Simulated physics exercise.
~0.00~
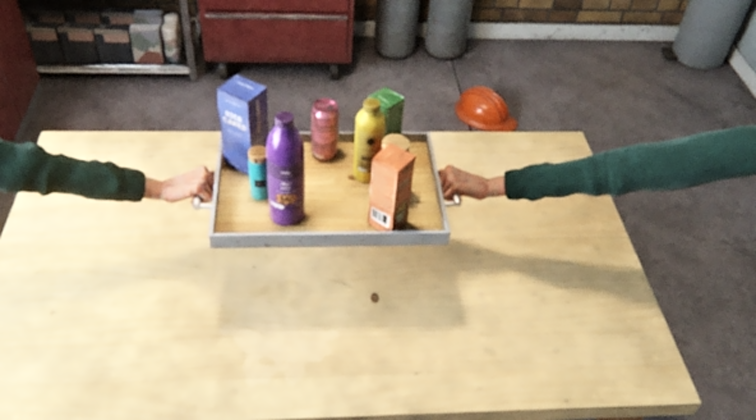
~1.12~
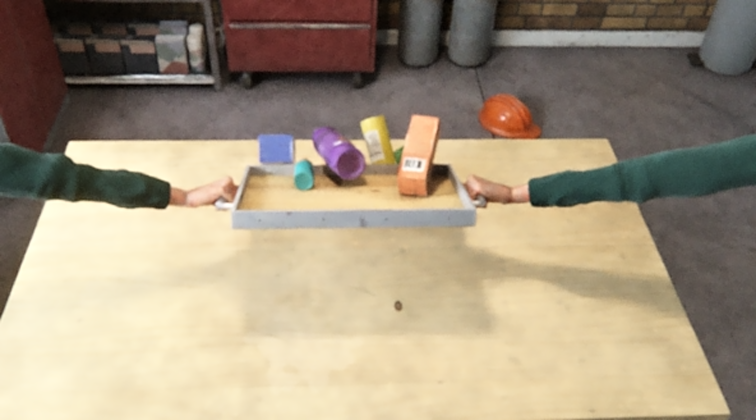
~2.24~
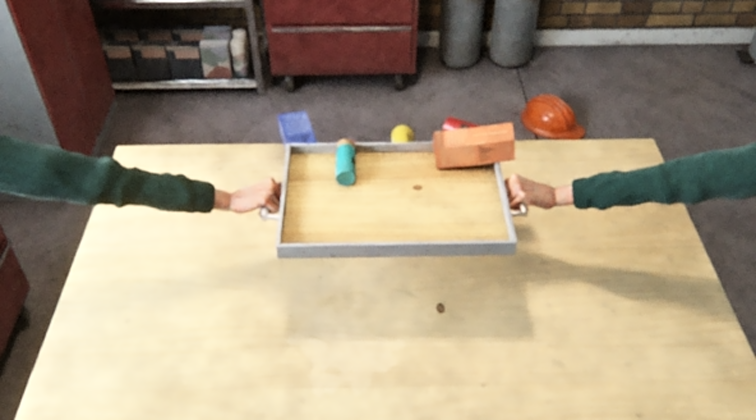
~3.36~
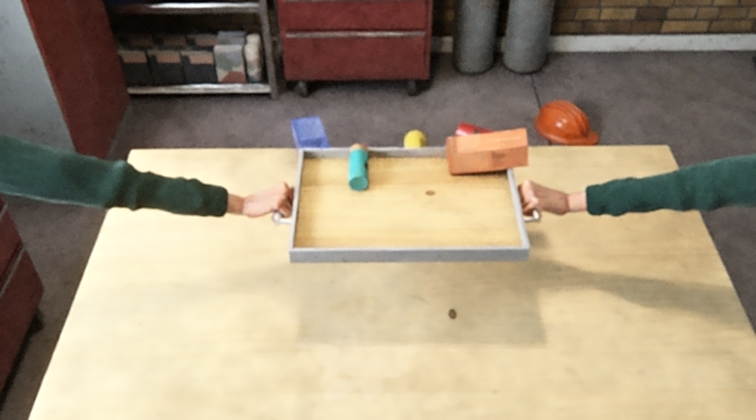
Workshop table, two hands tipping a tray's far edge down, most containers sliding off, turquoise shaker and orange carton left lying aboard.
